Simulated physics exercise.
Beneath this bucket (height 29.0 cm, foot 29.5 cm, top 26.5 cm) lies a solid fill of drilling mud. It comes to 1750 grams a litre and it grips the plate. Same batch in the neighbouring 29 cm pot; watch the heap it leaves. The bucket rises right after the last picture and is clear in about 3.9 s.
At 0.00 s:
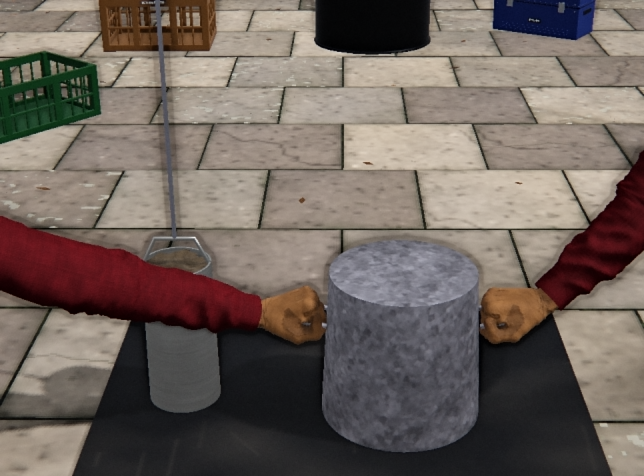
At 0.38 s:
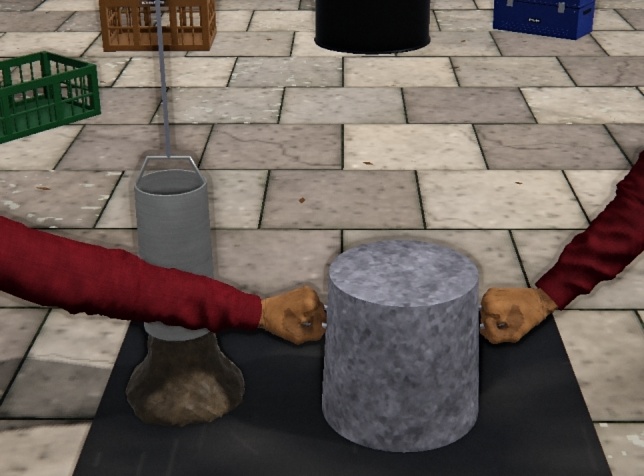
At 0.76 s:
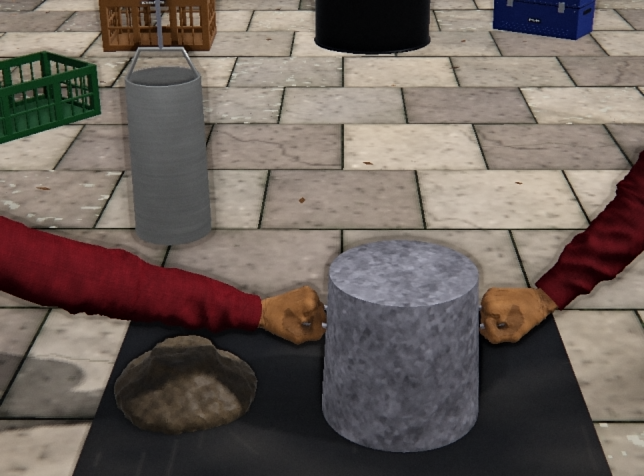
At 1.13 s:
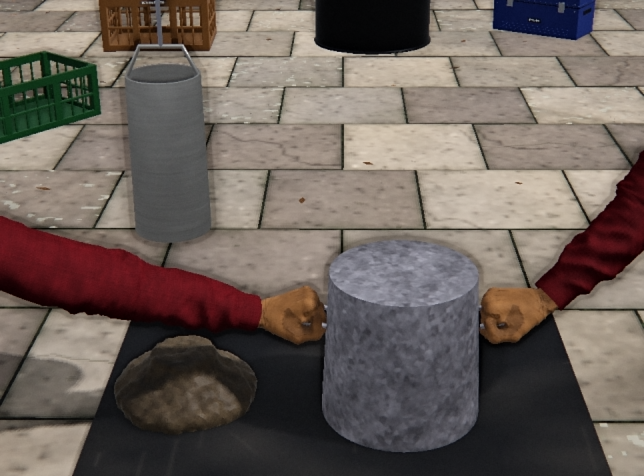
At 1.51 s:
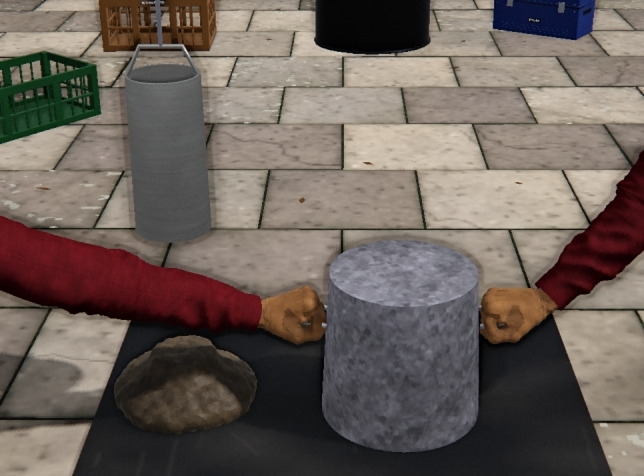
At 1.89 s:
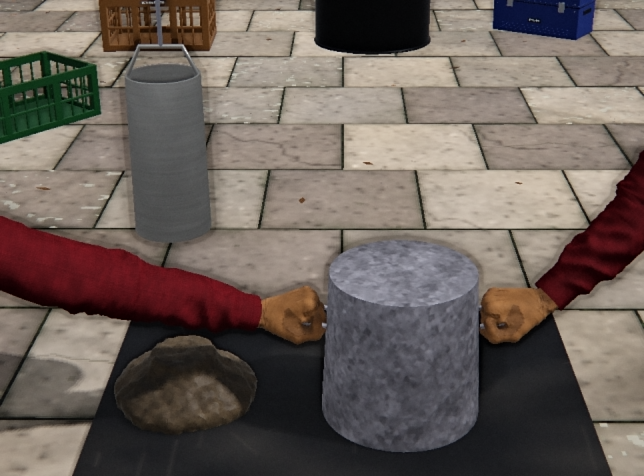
On a paved area with crates behind, a narrow grey pot is lifted off a dark mat, leaving a low brown heap, then hangs still, while two red-sleeved arms keep their fists against a wider mottled grey cylinder.
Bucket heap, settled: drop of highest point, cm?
13 cm.
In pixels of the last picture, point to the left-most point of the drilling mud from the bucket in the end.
Somewhere near (263, 410) in pixels.
After 2.9 s, the bucket is up 7.2 cm; the drilling mud has come down 6.6 cm to 22 cm and is 44 cm wide.
After 3.8 s, the bucket is up 18 cm; the drilling mud has come down 13 cm to 16 cm and is 53 cm wide.
After 4.8 s, the bucket is up 29 cm; the drilling mud has come down 13 cm to 16 cm and is 53 cm wide.
After 6.0 s, the bucket is clear; the drilling mud has come down 13 cm to 16 cm and is 53 cm wide.
After 6.5 s, at rest, the bucket is clear; the drilling mud has come down 13 cm to 16 cm and is 53 cm wide.
